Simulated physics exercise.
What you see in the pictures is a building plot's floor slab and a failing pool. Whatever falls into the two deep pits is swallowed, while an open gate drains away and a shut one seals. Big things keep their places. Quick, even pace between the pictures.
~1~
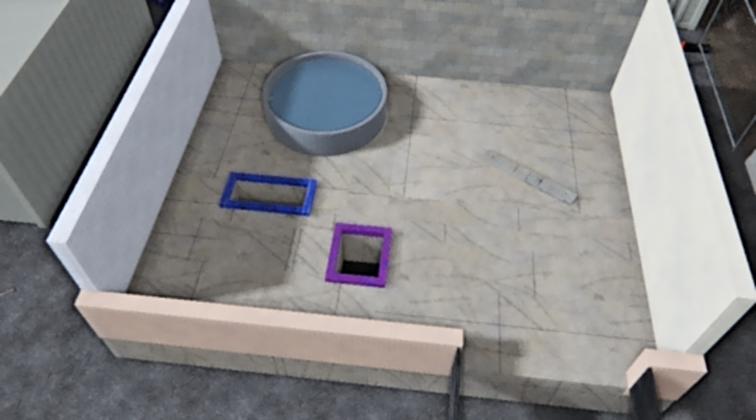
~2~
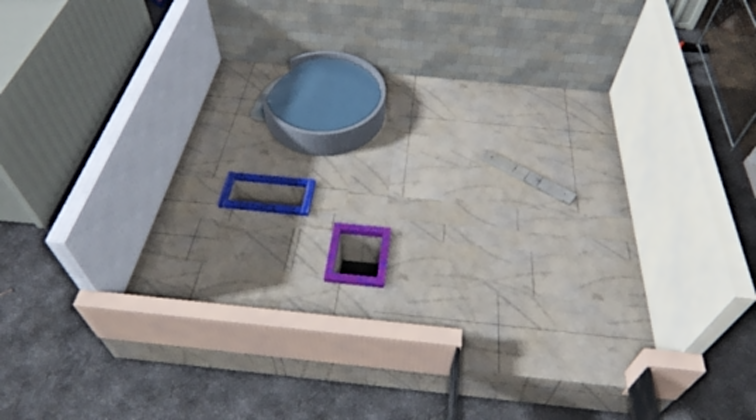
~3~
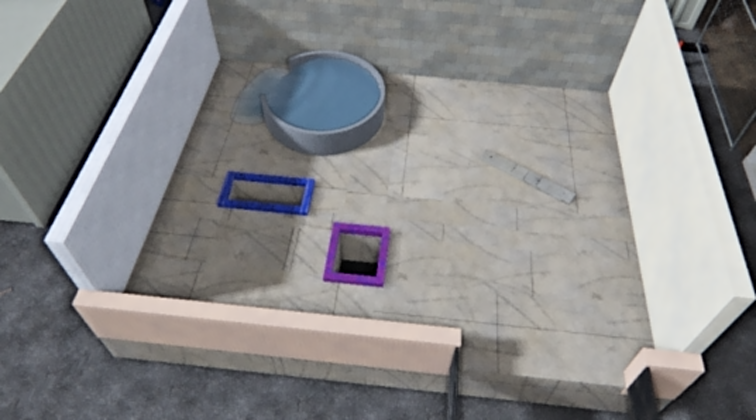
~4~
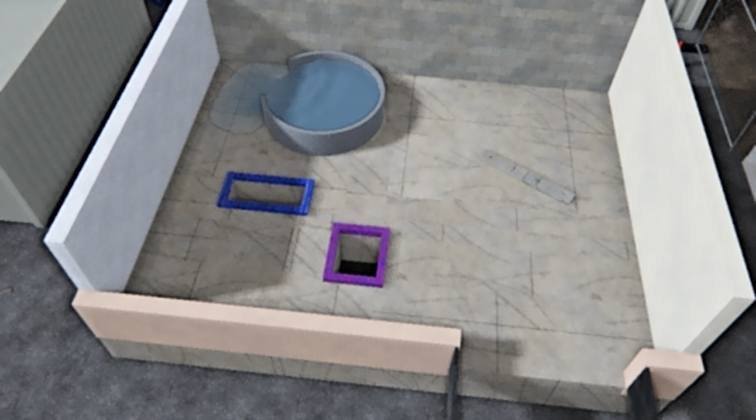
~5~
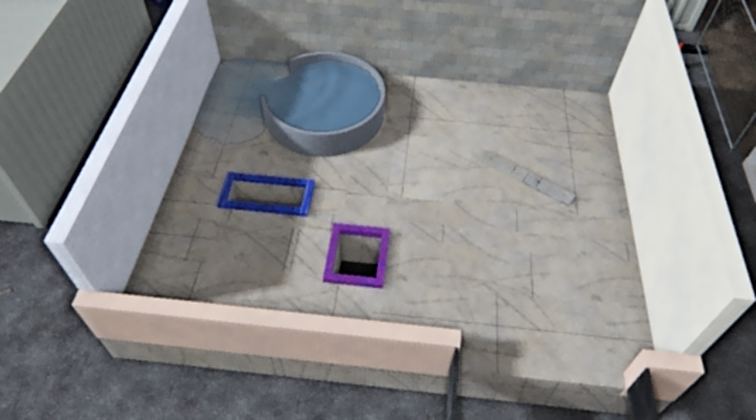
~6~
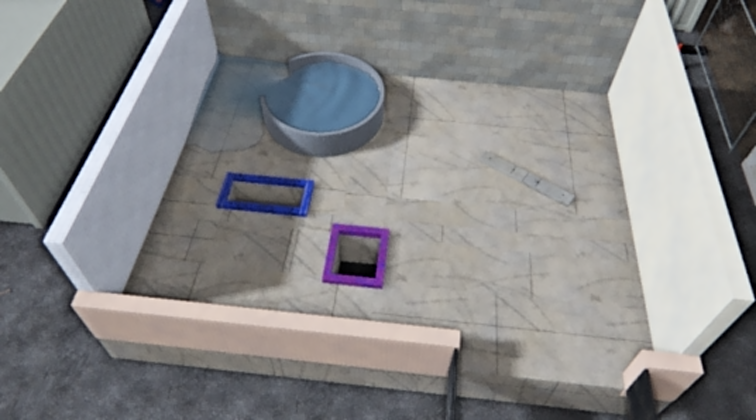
A pale, cracked floor slab, seen from above at an angle, lies between a whitish left wall, a cream right wall, grey blockwork behind and a low pinkish front wall. A round grey tank of blue water stands at back left, with blue-edged and purple-edged openings nearer and a grey strip at right. The tank's left side opens and water pours out, spreading leftward in a thin sheet, while the view stays almost still.
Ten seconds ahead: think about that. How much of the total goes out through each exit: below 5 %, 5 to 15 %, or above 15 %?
Outcome: The gate gets a mere sliver - short of five per cent. The purple pit gets a mere sliver - short of five per cent. The blue pit gets a mere sliver - short of five per cent.
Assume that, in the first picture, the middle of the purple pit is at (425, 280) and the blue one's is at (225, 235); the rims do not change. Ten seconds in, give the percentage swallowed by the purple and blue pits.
Of everything, purple catches 0 per cent while blue catches 6 per cent.
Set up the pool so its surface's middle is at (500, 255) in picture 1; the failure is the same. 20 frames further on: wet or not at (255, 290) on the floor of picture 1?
Outcome at the given point: Swamped.
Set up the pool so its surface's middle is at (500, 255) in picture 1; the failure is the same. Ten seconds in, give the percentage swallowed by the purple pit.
Share for the purple pit - 20 in a hundred.
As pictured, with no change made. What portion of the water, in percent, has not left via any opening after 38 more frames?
My reading is around 98 percent.
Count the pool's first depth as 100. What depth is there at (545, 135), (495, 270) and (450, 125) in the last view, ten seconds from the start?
Around 2, 4 and 4 percent, in that order.
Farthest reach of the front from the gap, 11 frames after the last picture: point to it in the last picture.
The front tops out at about (150, 228).
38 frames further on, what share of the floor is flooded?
It comes to 40 per cent.
A moment on, water covers 10 % of the floor; the gate 0 %, the purple pit 0 %, the blue pit 0 %.
Next, water covers 15 % of the floor; the gate 0 %, the purple pit 0 %, the blue pit 0 %.
Then, water covers 30 % of the floor; the gate 0 %, the purple pit 0 %, the blue pit 1 %.
Later, water covers 40 % of the floor; the gate 0 %, the purple pit 0 %, the blue pit 1 %.
In the end, water covers 80 % of the floor; the gate 2 %, the purple pit 0 %, the blue pit 2 %.
